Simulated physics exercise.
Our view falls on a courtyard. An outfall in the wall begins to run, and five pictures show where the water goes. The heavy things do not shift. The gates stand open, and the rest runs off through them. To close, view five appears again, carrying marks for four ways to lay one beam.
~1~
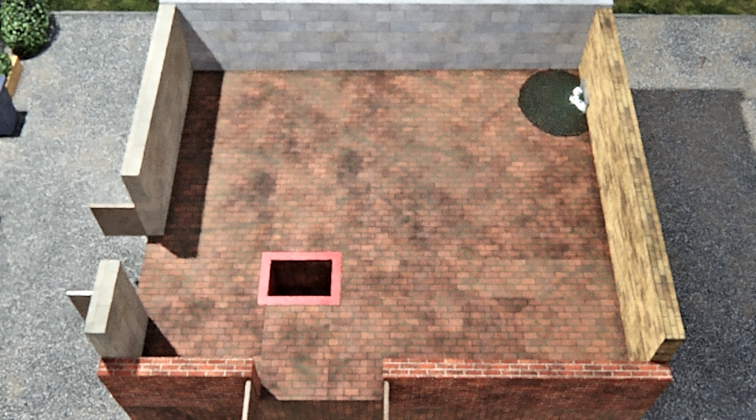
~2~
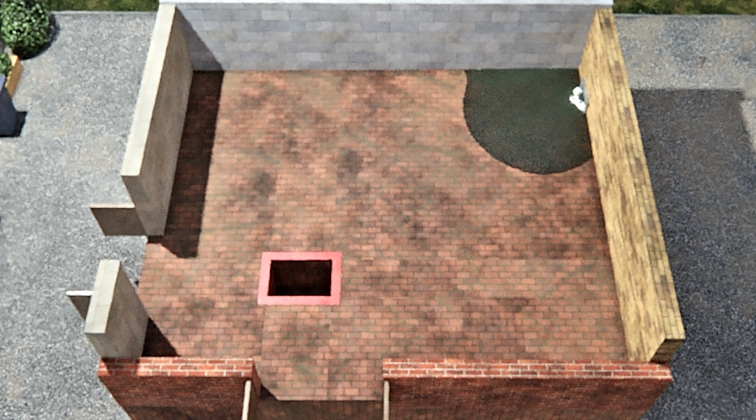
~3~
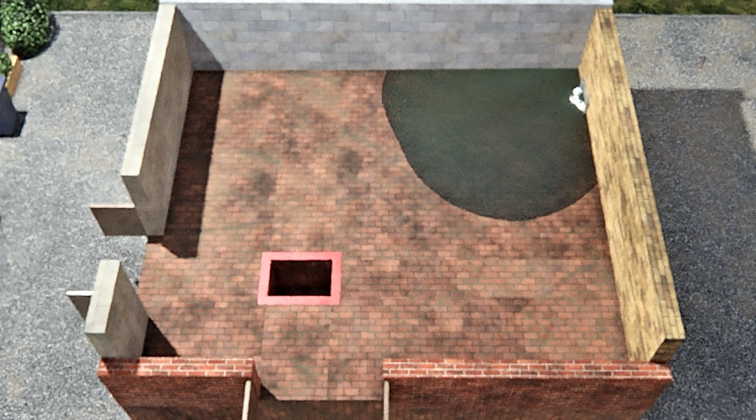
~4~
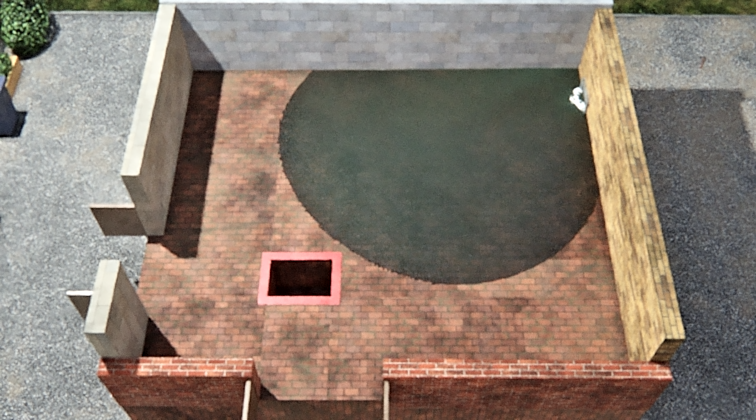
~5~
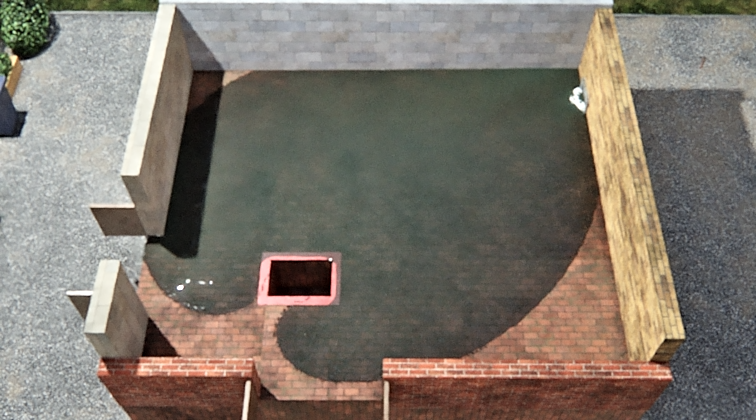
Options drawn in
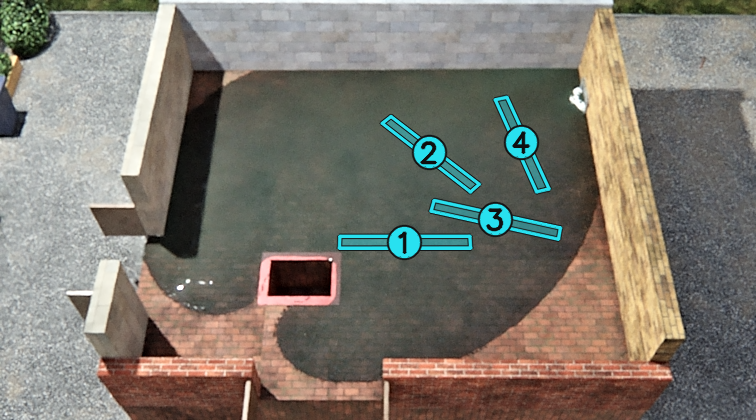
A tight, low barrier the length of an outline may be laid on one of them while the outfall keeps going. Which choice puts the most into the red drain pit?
3 beats the others.
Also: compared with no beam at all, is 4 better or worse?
Position 4 is worse.
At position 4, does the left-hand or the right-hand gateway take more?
The left one.
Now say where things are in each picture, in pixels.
In the first frame, outfall at (585, 96); red drain pit at (300, 278); open gate at (322, 383); open gate at (156, 274); front seen at (527, 88), 3 % of the ground wet; red drain pit still dry.
In the second frame, front seen at (476, 131), 10 % of the ground wet; red drain pit still dry.
In the third frame, front seen at (389, 94), 23 % of the ground wet; red drain pit still dry.
In the fourth frame, front seen at (292, 174), 45 % of the ground wet; red drain pit still dry.
In the fifth frame, front seen at (156, 258), 75 % of the ground wet; red drain pit taking water.
On the marked copy, 1 from (339, 242) to (470, 242); 2 from (386, 119) to (474, 188); 3 from (432, 205) to (559, 233); 4 from (501, 98) to (542, 190).
For position 1, about 22 % of the stream goes into the red drain pit, about 78 % out by the gates.
For position 2, about 23 % of the stream goes into the red drain pit, about 77 % out by the gates.
For position 3, about 30 % of the stream goes into the red drain pit, about 70 % out by the gates.
For position 4, about 24 % of the stream goes into the red drain pit, about 76 % out by the gates.
